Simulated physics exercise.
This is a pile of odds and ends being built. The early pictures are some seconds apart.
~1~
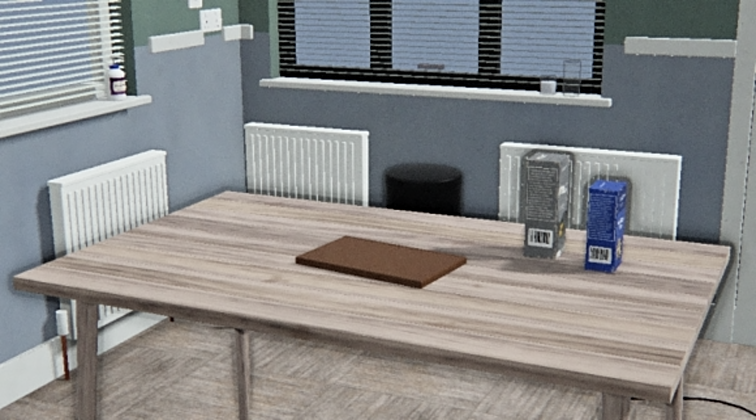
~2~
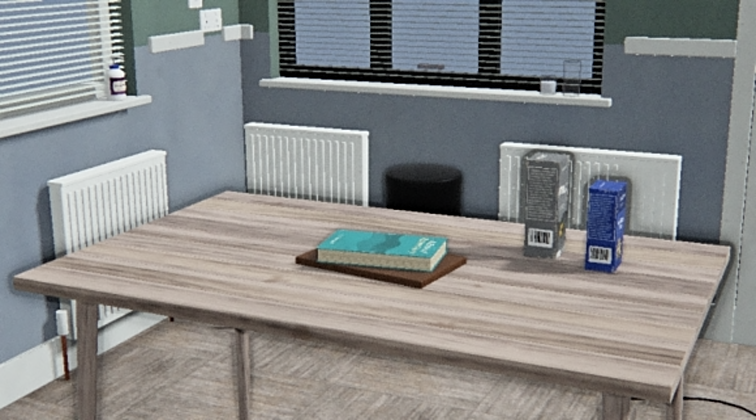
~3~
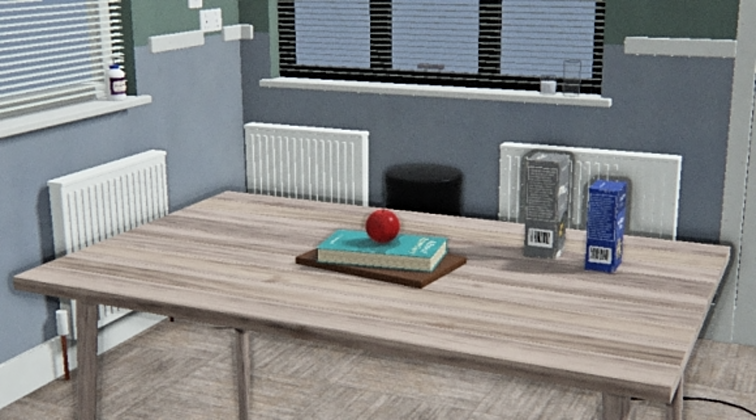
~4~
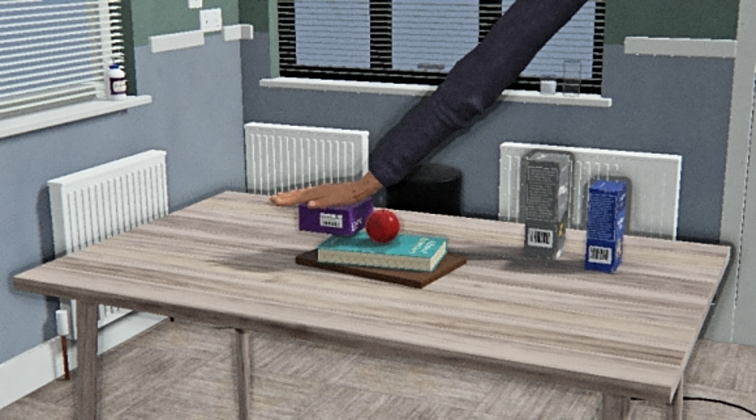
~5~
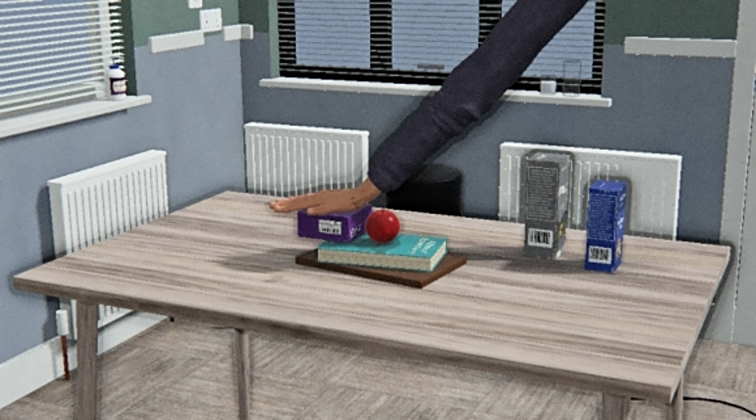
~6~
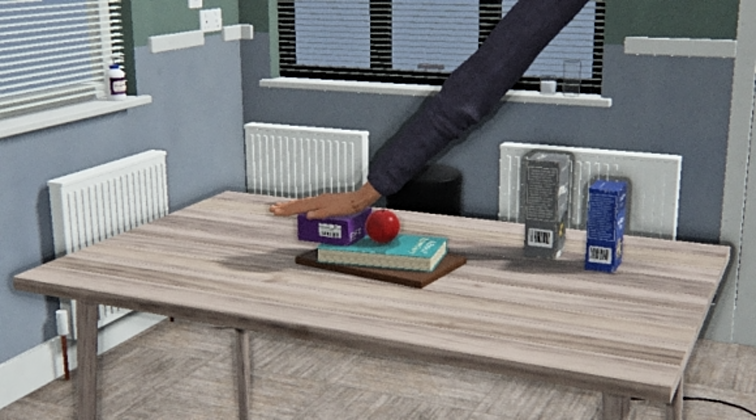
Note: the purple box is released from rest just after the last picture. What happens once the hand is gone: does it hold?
The pile is stable.
Then, 0.40 s past the last view, nothing moves.
Then, 1.20 s past the last view, purple box resting near (335, 224).
Finally, all 6 still in place. Final places as the last picture's camera would see them, purple box near (334, 225). The pile holds.
